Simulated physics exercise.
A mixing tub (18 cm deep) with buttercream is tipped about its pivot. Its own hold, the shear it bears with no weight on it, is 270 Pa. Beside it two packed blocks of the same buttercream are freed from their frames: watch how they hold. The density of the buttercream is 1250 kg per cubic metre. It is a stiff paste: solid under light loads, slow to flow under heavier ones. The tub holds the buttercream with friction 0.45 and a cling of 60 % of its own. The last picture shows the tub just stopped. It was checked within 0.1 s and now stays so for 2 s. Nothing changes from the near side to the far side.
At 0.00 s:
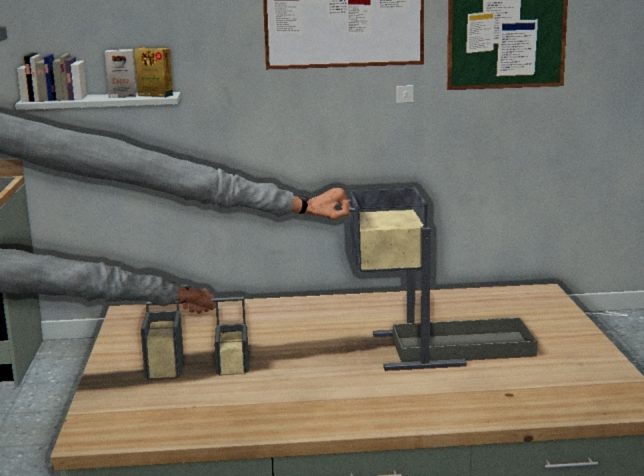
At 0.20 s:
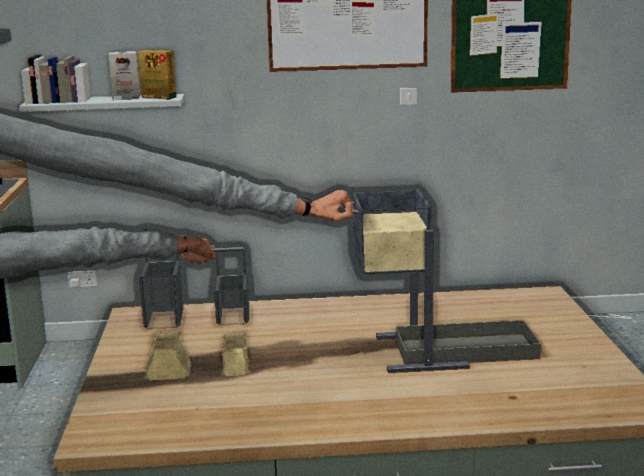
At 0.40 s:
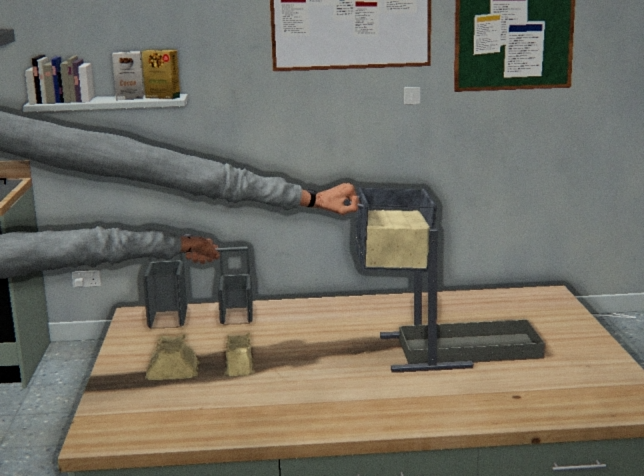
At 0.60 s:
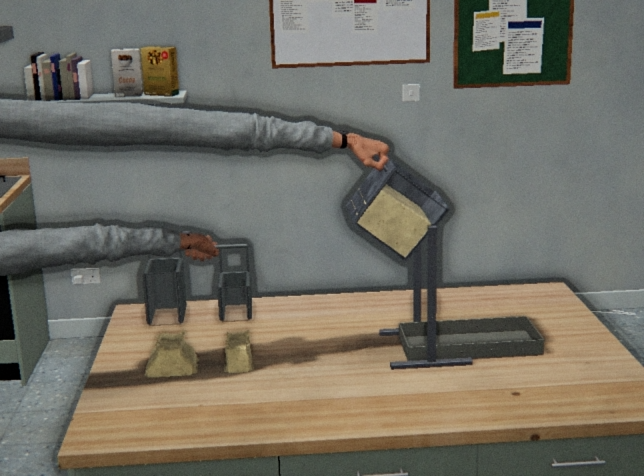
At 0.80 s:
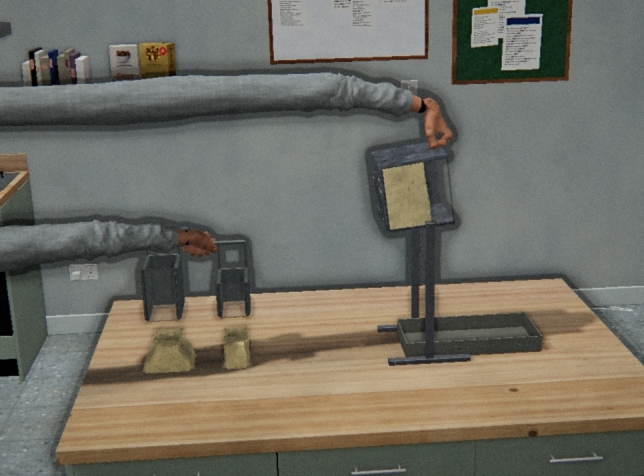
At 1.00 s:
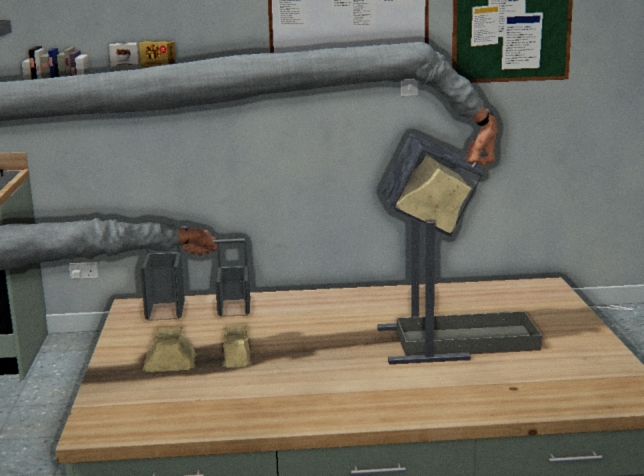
A hand at lower left lifts two small open holders off a wooden bench, leaving two pale yellow blocks that slump slightly, the left one more. Another hand then swings a larger tub of the same pale material clockwise on its stand, well past upright, the contents still inside.
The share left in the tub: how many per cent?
Close to 0 per cent.
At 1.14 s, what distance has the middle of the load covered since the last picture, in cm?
Some 14 cm.
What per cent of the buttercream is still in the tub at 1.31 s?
Near 0 %.
By 1.14 s, the tub is at 117 degrees and holds 33 %.
By 1.31 s, the tub is at 117 degrees and holds 0 %.
By 1.48 s, the tub is at 117 degrees and holds 0 %.
By 1.65 s, the tub is at 117 degrees and holds 0 %.
By 3.00 s, at the end, the tub is at 117 degrees and holds 0 %.
